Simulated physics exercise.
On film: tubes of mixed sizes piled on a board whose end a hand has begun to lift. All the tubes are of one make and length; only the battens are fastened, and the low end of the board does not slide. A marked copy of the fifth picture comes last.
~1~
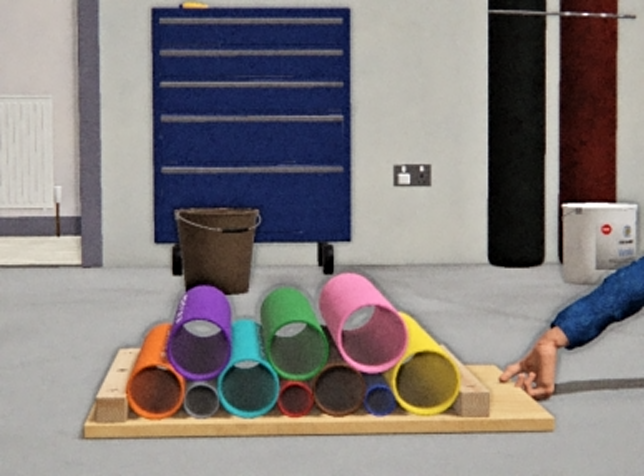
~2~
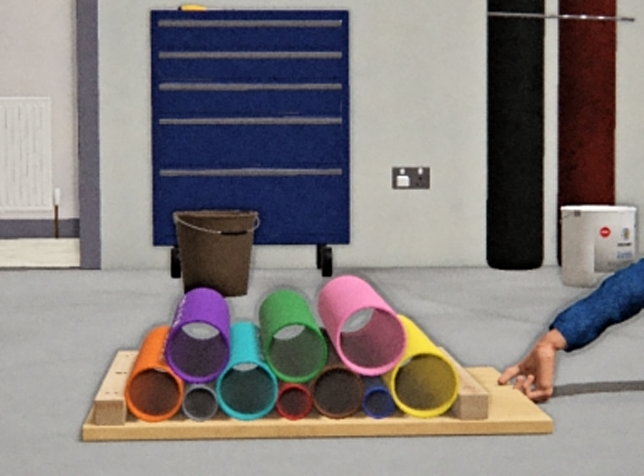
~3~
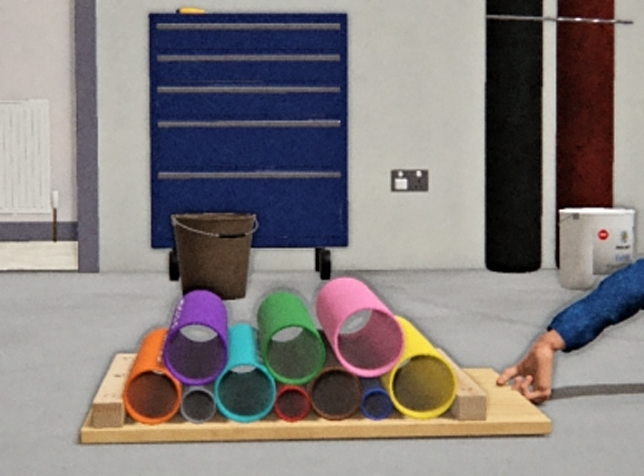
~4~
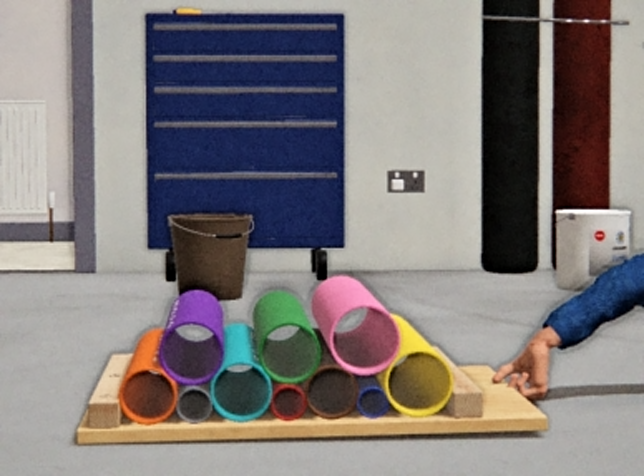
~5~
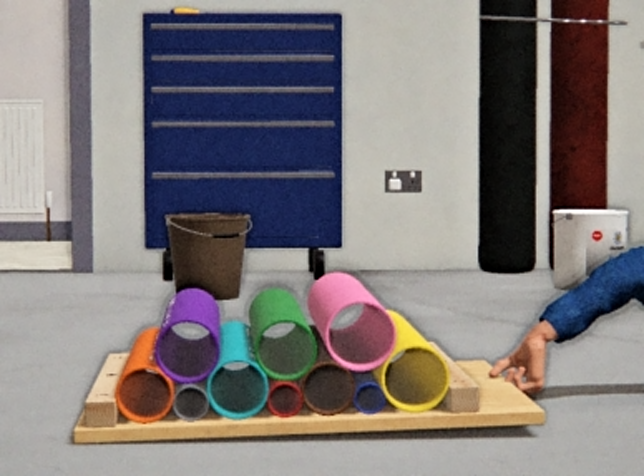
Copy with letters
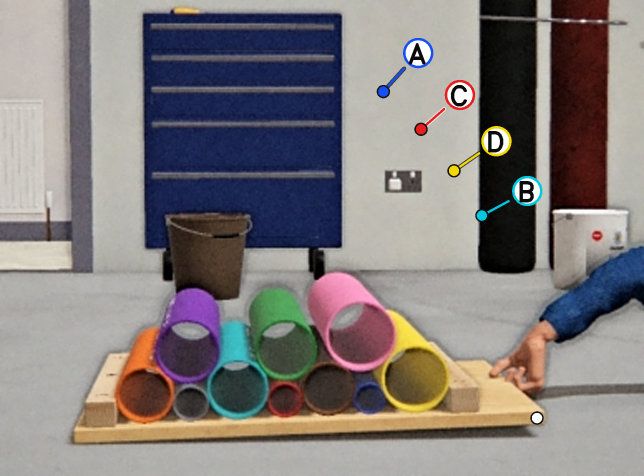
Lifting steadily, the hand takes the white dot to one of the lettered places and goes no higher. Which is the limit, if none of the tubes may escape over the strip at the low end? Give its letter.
Stop at C.
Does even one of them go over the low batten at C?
At C: No.
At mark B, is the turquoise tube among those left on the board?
Yes, with B.
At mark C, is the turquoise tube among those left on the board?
Yes, with C.
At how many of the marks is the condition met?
Three of the four.
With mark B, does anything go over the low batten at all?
No, at B.
On the marked copy, A at (384, 92); B at (482, 216); C at (421, 129); D at (454, 171); the white dot at (537, 418).
With C. Early on, board at 21°.
Further on, board at 40°.
At the end, board at 41°, none over the low batten.
As for the rest, A one over the low batten (purple); B none over the low batten; D none over the low batten.
